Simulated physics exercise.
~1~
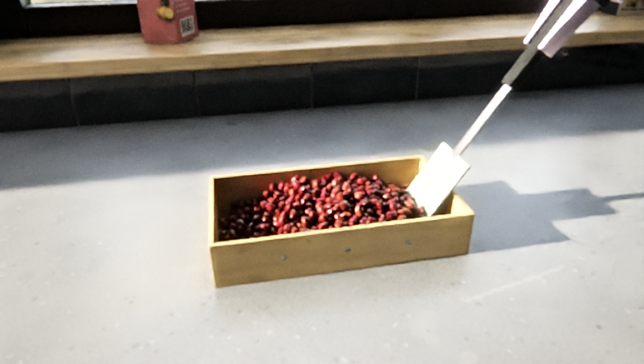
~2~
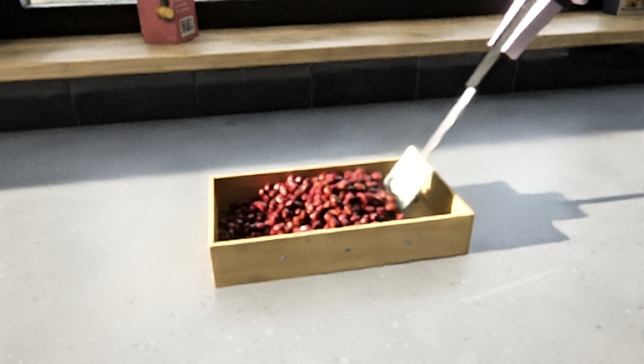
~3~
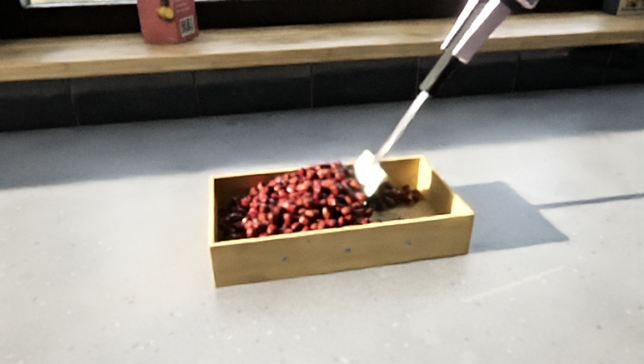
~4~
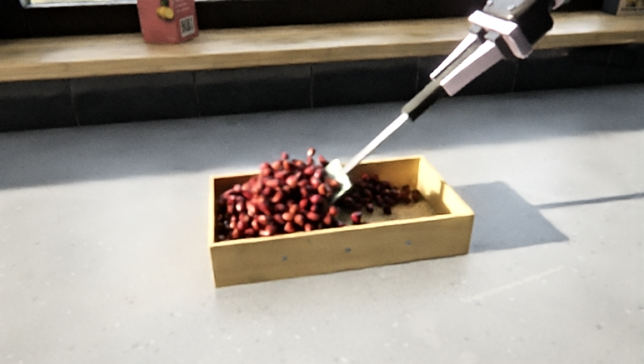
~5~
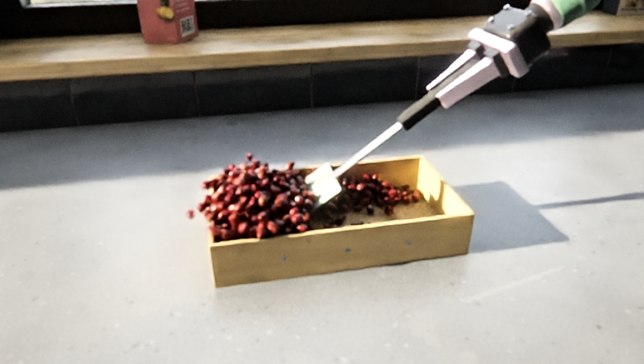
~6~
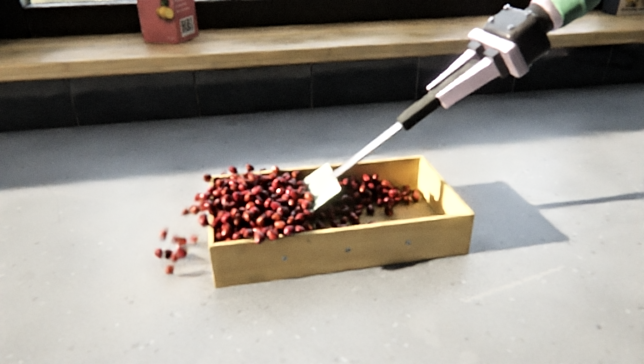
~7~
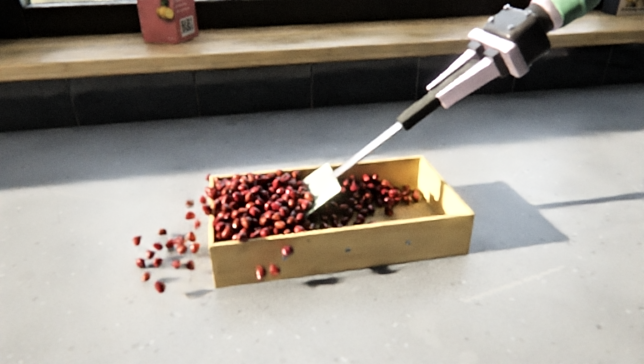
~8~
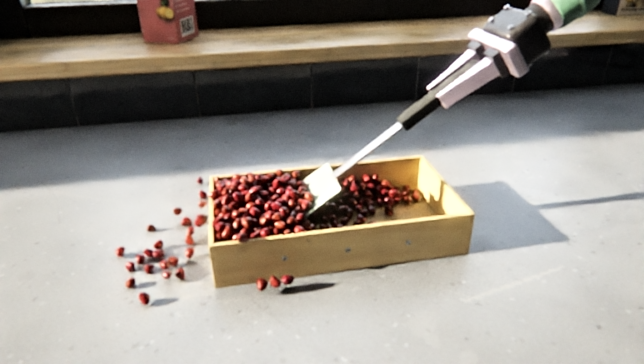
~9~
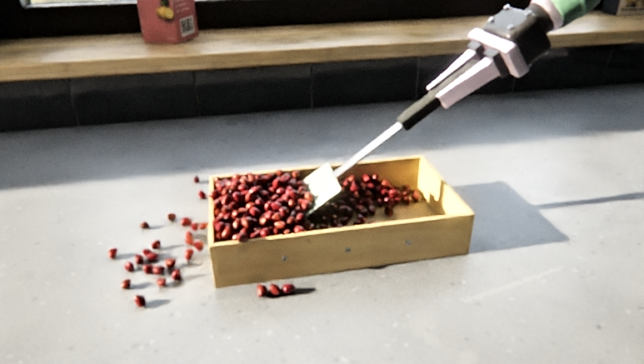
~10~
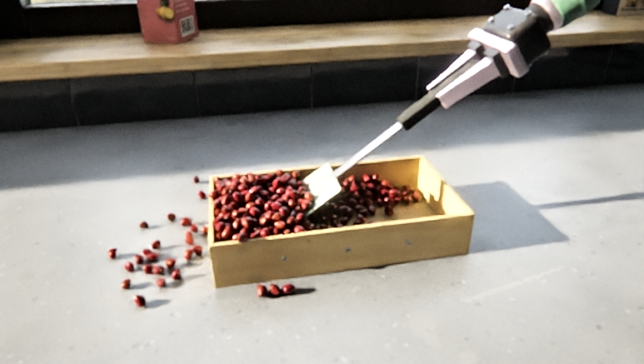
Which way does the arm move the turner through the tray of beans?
It moves the turner to the left, pushing the beans toward the left end of the tray.
